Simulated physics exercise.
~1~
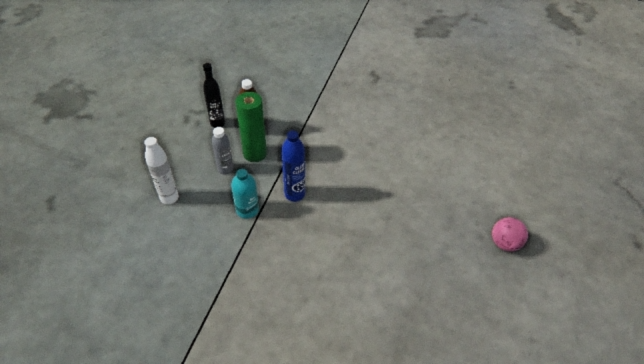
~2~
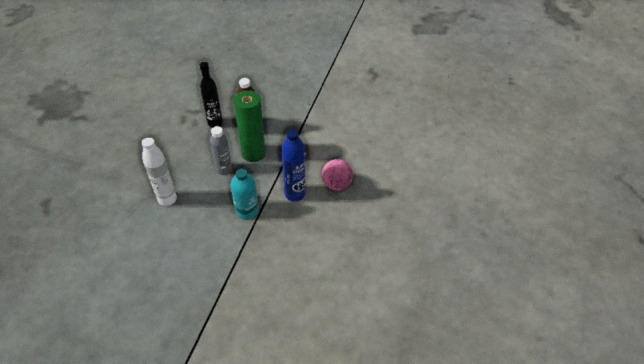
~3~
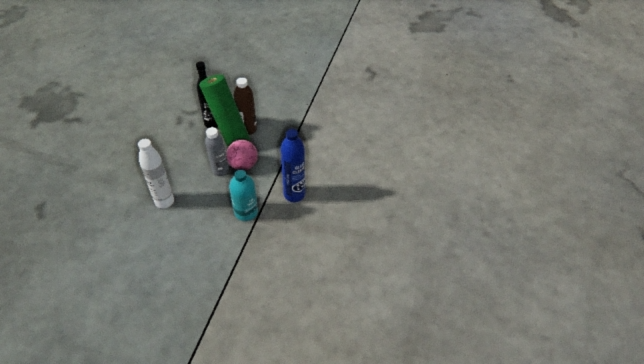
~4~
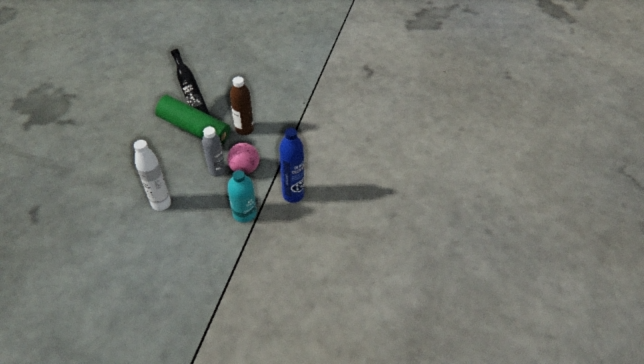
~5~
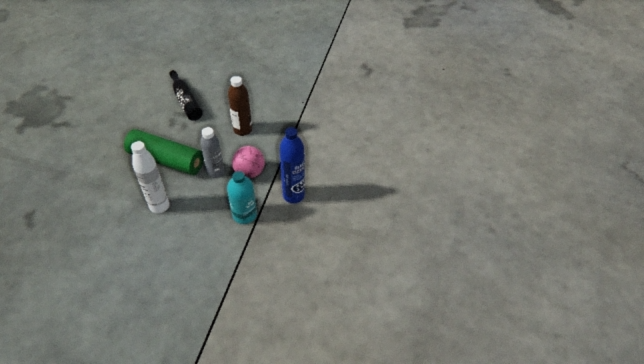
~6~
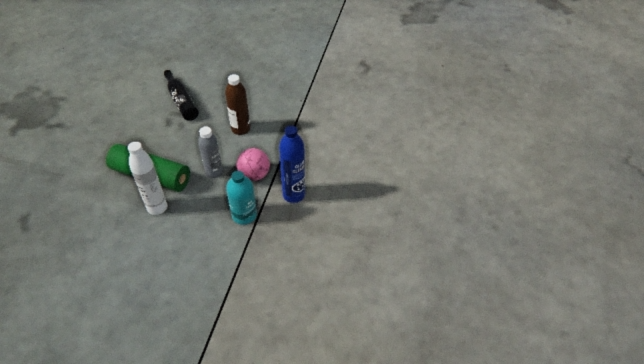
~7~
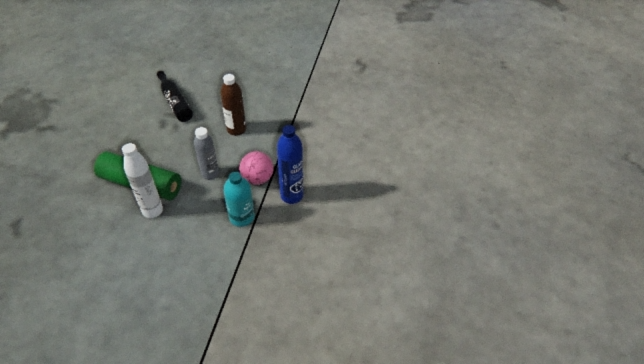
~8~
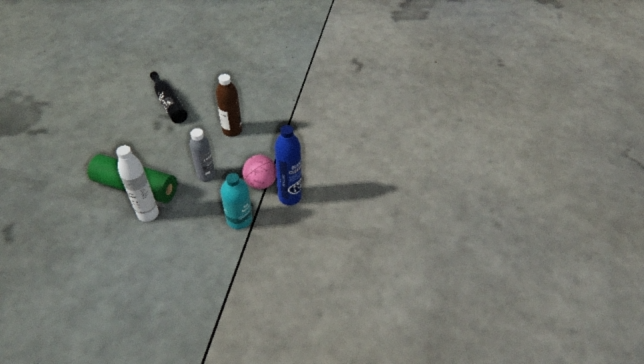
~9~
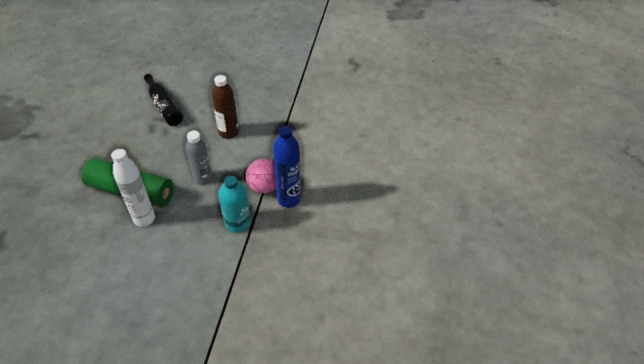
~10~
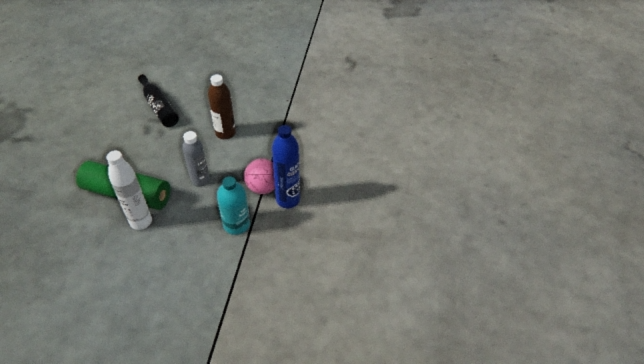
On a grey concrete floor, a pink ball rolls left into a group of upright bottles and knocks over a green cylinder and a black bottle, then drifts slightly back and stops beside the blue bottle, with the white, turquoise, grey, blue and brown bottles still standing.
